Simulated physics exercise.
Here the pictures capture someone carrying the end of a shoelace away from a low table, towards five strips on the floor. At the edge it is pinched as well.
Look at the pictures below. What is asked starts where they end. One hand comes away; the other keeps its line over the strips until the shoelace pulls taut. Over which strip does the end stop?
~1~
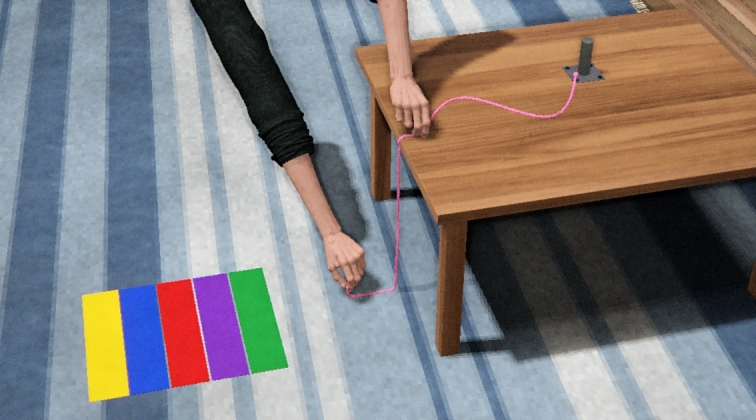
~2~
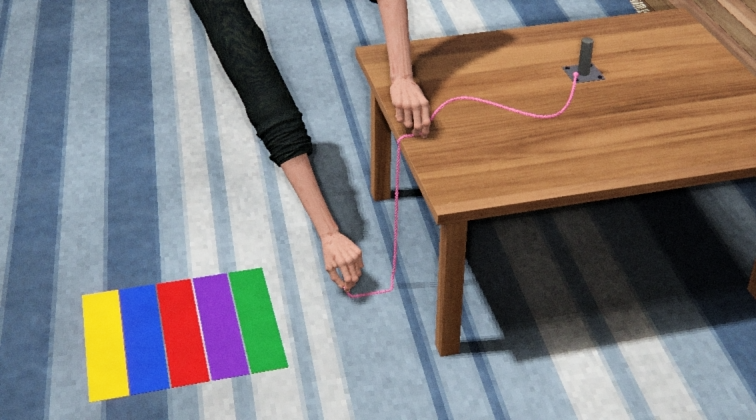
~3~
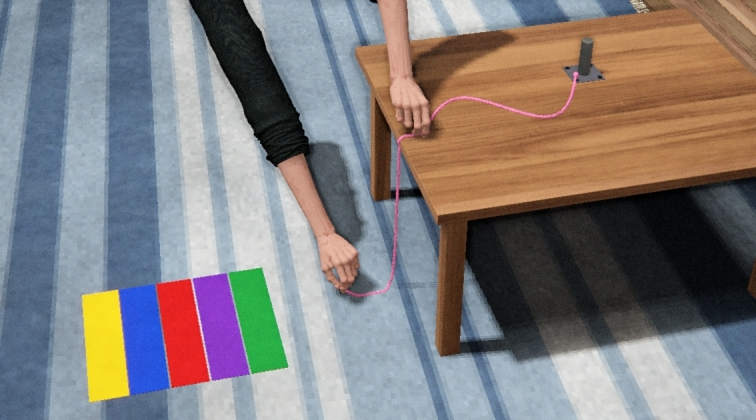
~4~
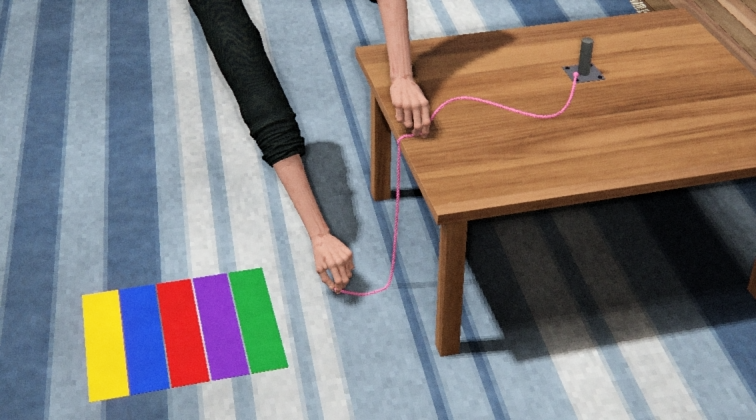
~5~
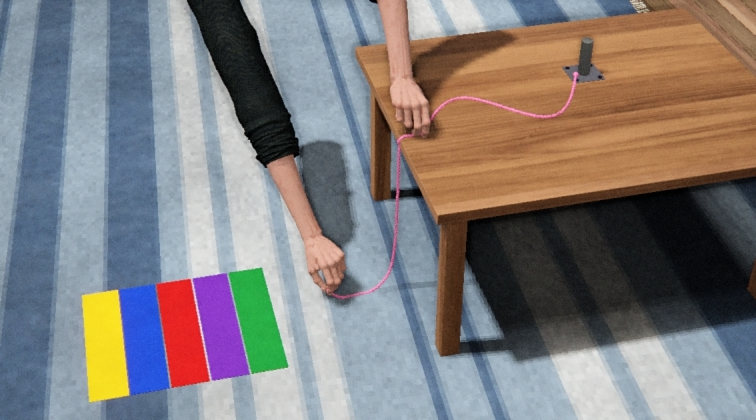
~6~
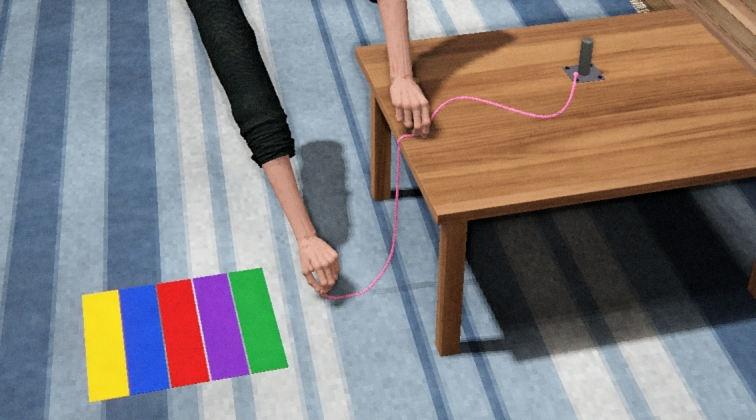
Over the blue strip.
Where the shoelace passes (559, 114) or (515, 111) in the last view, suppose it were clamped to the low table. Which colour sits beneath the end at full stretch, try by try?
First try red, second try red.
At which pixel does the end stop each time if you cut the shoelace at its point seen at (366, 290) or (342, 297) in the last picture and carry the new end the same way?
Try 1: (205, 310); try 2: (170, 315).
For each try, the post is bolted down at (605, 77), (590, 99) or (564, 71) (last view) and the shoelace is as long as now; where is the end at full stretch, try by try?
Pixels, try by try: About (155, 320), (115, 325), (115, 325).
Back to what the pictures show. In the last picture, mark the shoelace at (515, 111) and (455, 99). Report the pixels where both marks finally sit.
Final positions are (468, 105) and (414, 122), in that order.
Soon after, end near (194, 312); over red.
After that, end near (156, 318); over blue.
At the stop, end near (135, 322); over blue. It gets as far as the blue strip.
